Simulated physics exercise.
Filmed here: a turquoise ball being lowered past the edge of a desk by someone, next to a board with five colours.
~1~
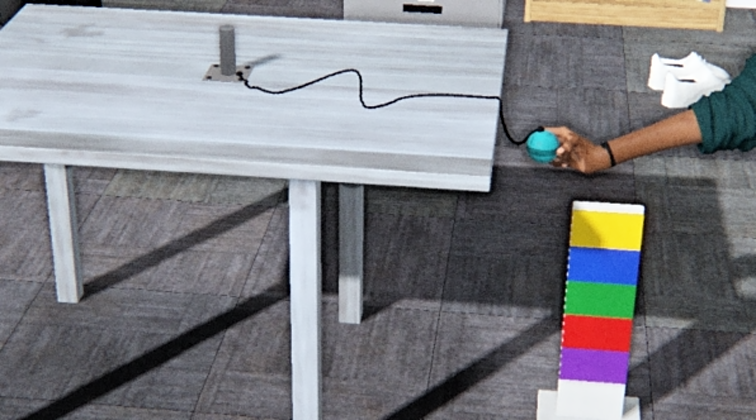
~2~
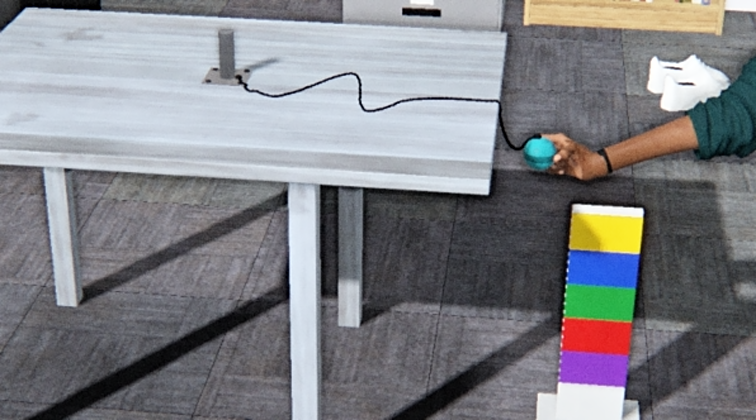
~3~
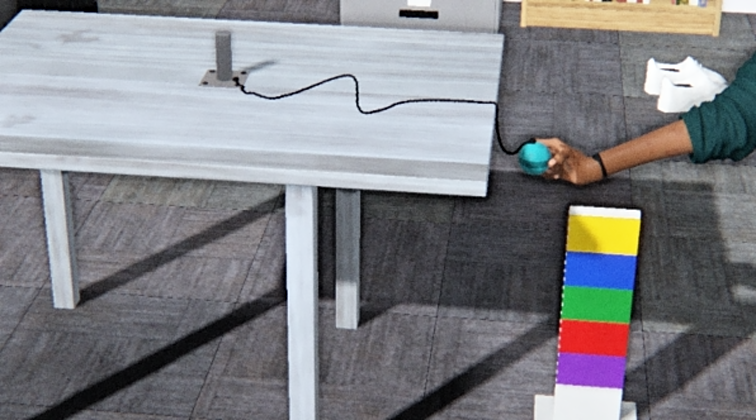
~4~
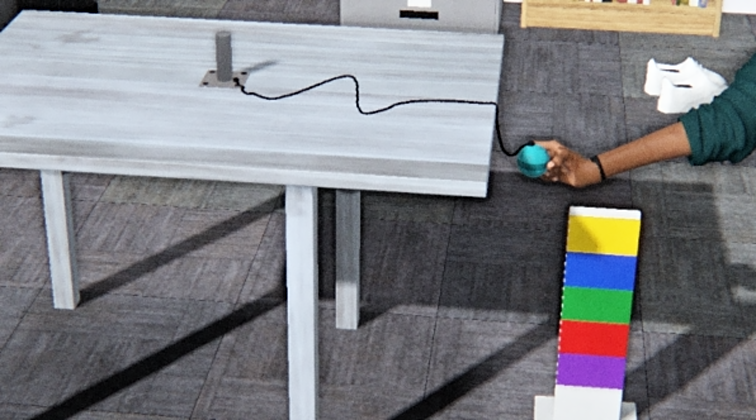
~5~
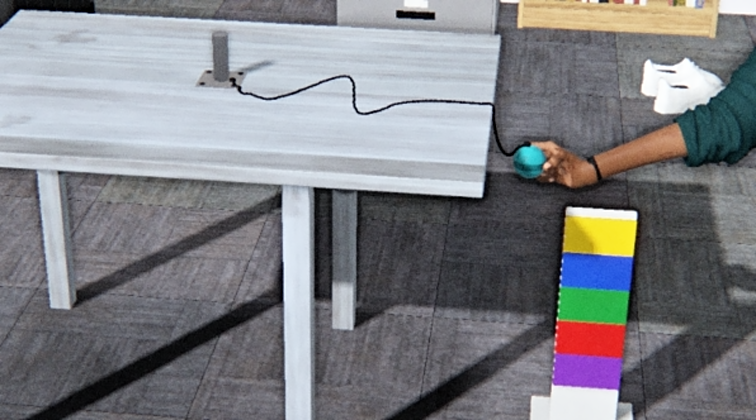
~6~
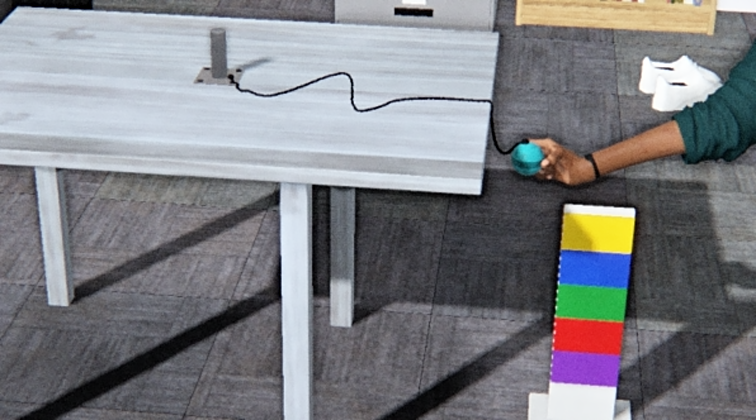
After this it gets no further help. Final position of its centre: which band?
Band: Red.
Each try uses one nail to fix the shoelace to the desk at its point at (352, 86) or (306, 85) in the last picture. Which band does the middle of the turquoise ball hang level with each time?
Blue, then green.
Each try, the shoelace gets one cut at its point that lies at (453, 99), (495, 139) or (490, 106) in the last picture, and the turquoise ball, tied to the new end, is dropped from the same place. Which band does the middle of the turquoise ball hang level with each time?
In order of the tries: Yellow; then green; then blue.
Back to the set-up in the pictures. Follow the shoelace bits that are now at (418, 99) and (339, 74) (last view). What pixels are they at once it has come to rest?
(487, 177) and (391, 94).
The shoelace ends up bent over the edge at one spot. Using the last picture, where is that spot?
The point sits close to (355, 109).
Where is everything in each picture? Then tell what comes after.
The first picture shows turquoise ball (543, 147); yellow (607, 232); blue (603, 266); green (600, 301); red (597, 335); purple (594, 367).
The second picture shows turquoise ball (540, 153); shoelace through (256, 91) (324, 81) (360, 92) (397, 103) (483, 101).
The third picture shows turquoise ball (535, 158).
The fourth picture shows turquoise ball (534, 161); shoelace through (253, 94) (321, 84) (357, 94) (394, 105) (480, 103).
The fifth picture shows turquoise ball (530, 162).
The sixth picture shows turquoise ball (528, 159); shoelace through (248, 91) (316, 81) (352, 92) (389, 103) (475, 101).
Early on, ball near (504, 314); level with red.
Midway, ball near (460, 317); level with red.
Near the end, ball near (490, 329); level with red.
Finally, ball near (476, 326); level with red. Its middle rests at the red band.
